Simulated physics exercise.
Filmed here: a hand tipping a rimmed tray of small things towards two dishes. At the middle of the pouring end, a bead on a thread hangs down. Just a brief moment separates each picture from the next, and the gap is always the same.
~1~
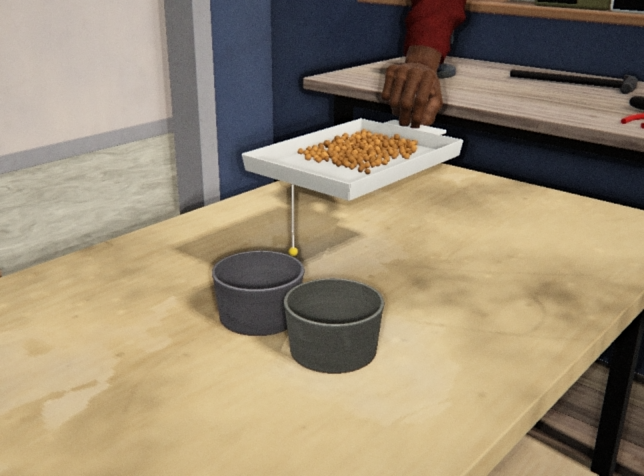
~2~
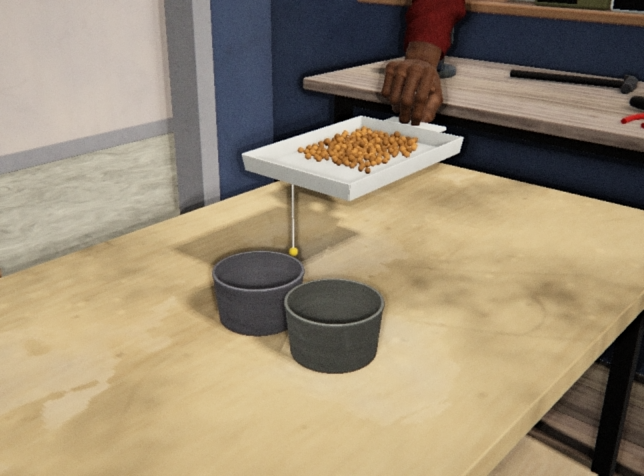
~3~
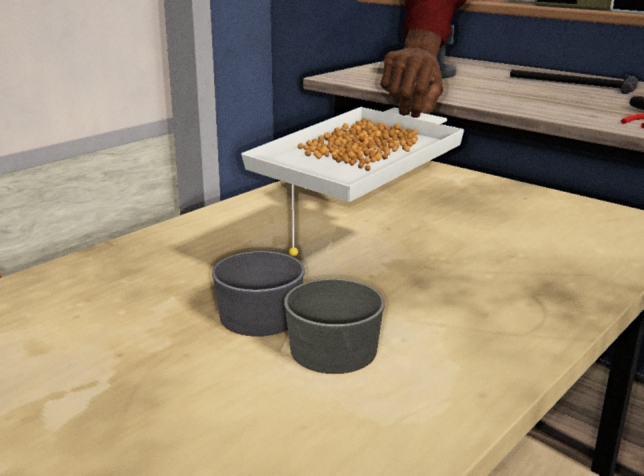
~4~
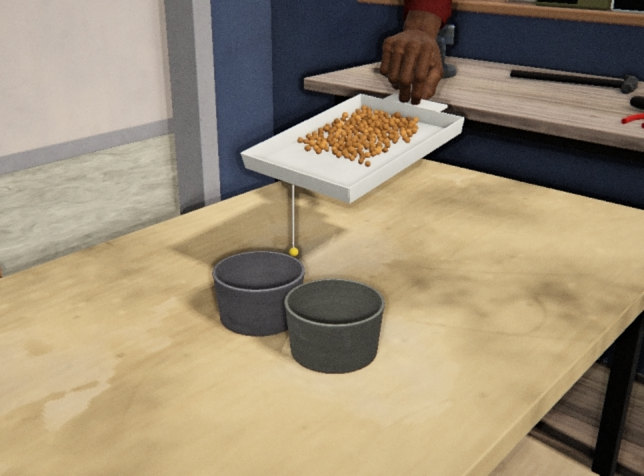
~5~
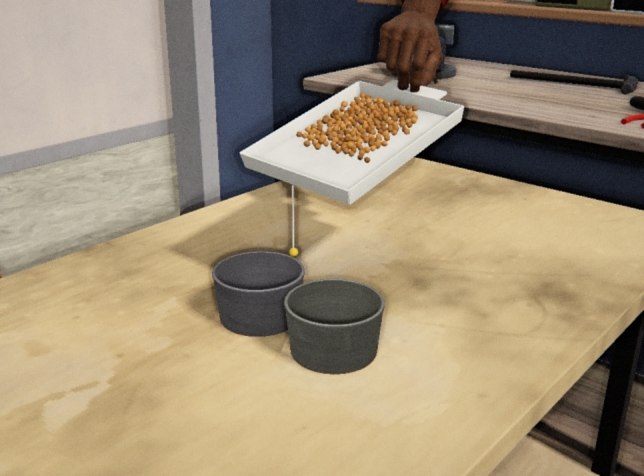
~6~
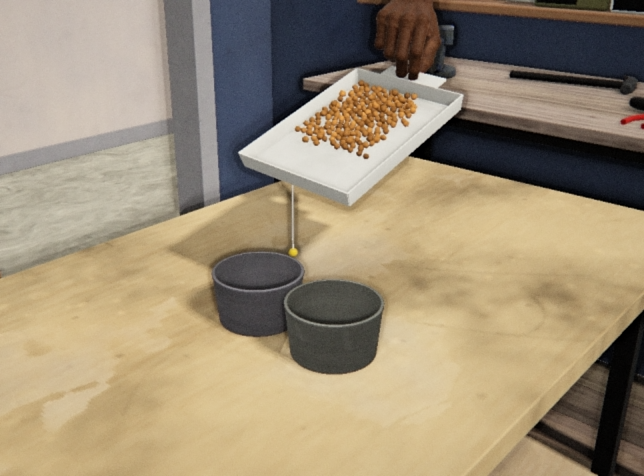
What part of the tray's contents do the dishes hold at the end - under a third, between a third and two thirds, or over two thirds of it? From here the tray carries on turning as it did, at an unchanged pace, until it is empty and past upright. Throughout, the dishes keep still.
The dishes hold over two thirds of it.
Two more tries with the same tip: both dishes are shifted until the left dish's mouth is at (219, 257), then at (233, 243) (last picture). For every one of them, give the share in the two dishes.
The first try gives 70 per cent, the second 40 per cent.
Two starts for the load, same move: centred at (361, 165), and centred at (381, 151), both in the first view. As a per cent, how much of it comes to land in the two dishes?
First about 90, then 90 per cent.
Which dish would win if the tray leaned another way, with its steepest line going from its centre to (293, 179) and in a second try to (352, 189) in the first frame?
Toward the first point it's the dish to the left; toward the second, the dish to the right.
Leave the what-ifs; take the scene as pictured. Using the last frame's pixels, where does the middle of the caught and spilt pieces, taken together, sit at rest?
Roughly at pixel (304, 334).
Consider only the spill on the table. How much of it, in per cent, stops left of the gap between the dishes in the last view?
Around 80 percent of the pieces.
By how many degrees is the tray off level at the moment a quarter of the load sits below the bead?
The tilt then is about 110°.
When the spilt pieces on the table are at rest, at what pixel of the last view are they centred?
(260, 352), about.
Soon after the last picture, tray tipped steeply; nearly all on the tray; a small part in the air.
A little later, tray tipped past a quarter turn; most on the tray; a small part in the right dish; a small part in the left dish; a stray few outside both; a stray few in the air.
Later still, tray tipped past a quarter turn; about half in the right dish; about a third in the left dish; a small part outside both.
At rest, tray tipped past a quarter turn; about half in the right dish; about a third in the left dish; a small part outside both.
